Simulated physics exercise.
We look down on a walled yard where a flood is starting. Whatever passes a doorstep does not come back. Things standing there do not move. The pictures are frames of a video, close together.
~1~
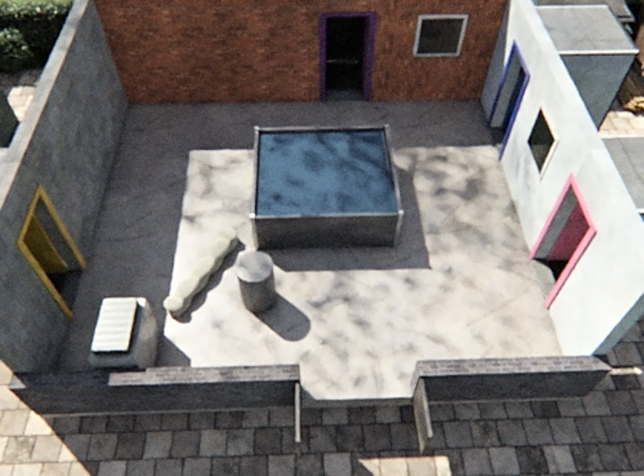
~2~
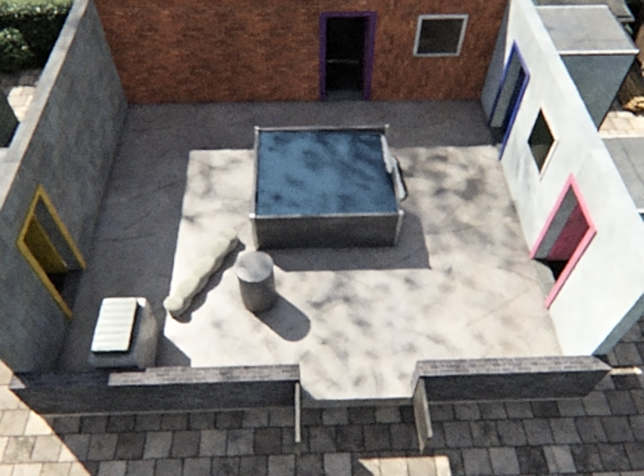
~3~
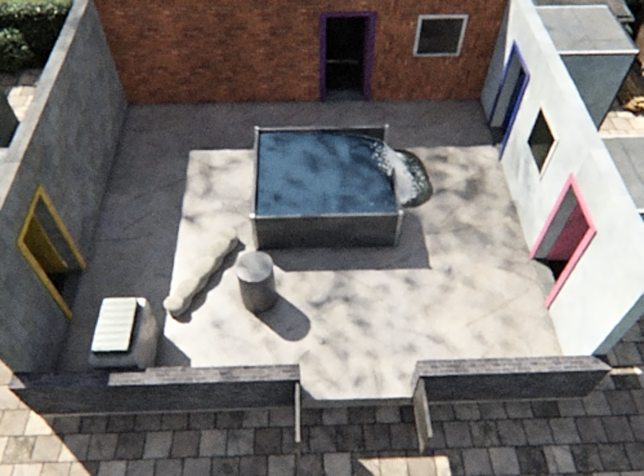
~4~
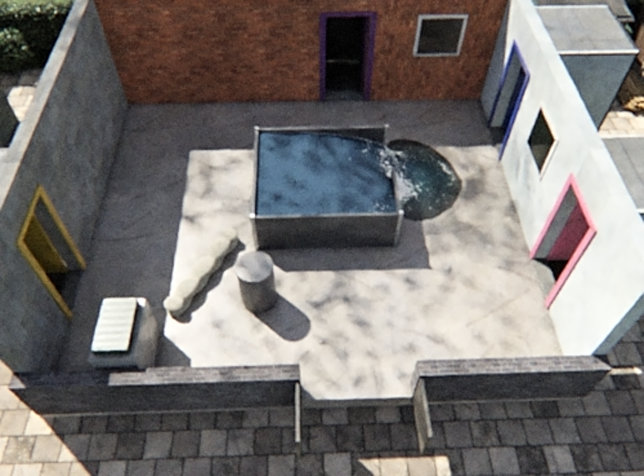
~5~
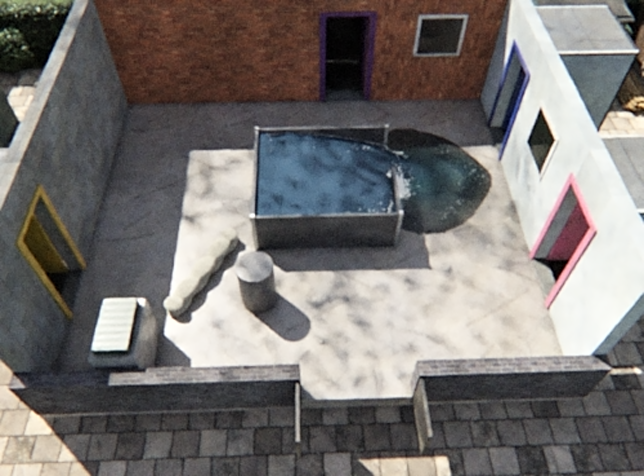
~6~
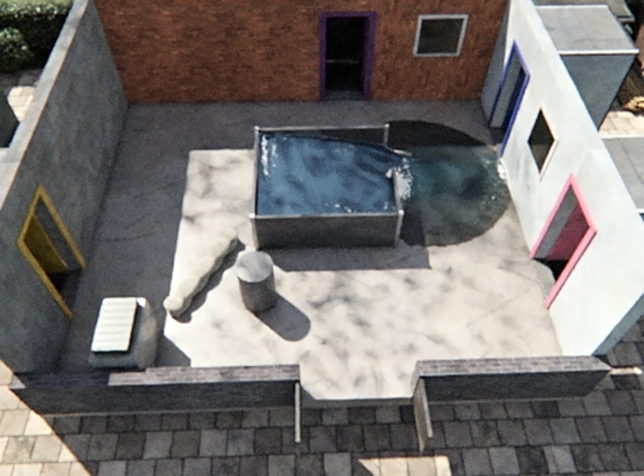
A walled yard with a pale, shadow-dappled floor is seen from high above, with a brick wall at the back and grey paving in front. A blue-filled water tank stands in the middle, a grey cylinder and a lumpy pale roll before it, a yellow-framed opening left, blue and pink ones right. The camera stays still while water pours from the tank's right side and spreads rightward in a widening dark pool.
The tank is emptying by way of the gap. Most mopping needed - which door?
Blue door.
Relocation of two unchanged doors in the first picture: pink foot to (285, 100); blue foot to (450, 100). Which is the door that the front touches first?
I say the blue one.
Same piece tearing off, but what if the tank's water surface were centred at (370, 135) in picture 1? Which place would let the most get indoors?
That is the blue-painted one.
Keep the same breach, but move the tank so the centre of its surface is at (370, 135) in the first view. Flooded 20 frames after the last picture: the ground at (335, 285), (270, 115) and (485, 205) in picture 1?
Log, spots in order: Unwetted / taken by the flood / taken by the flood.
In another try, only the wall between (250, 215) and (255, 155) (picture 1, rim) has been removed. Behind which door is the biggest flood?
It's the yellow one, I reckon.
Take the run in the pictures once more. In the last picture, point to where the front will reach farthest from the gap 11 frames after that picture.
Pixel estimate: (560, 377).
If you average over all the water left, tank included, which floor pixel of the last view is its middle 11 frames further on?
I'd say near (371, 194).
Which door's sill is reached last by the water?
I'd name the door marked yellow.
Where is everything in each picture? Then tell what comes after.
In the first picture, still water in the water tank at (324, 172).
In the second picture, the front is at a hidden place, out from the gap at (386, 168).
In the third picture, water pours out at (386, 170) and has run to (412, 156).
In the fourth picture, water pours out at (385, 171) and has run to (457, 187).
In the fifth picture, the front is at (485, 173), out from the gap at (385, 171).
In the sixth picture, water pours out at (385, 170) and has run to (497, 155).
A moment on, water covers 20 % of the floor; purple door not reached, yellow door not reached, pink door wet at the sill, nothing in, blue door a lot in.
Next, water covers 20 % of the floor; purple door not reached, yellow door not reached, pink door a trickle in, blue door a lot in.
Then, water covers 35 % of the floor; purple door wet at the sill, nothing in, yellow door not reached, pink door some in, blue door a lot in.
Later, water covers 65 % of the floor; purple door wet at the sill, nothing in, yellow door not reached, pink door some in, blue door a lot in.
In the end, water covers 90 % of the floor; purple door wet at the sill, nothing in, yellow door wet at the sill, nothing in, pink door some in, blue door a lot in; the blue door has let in the most.
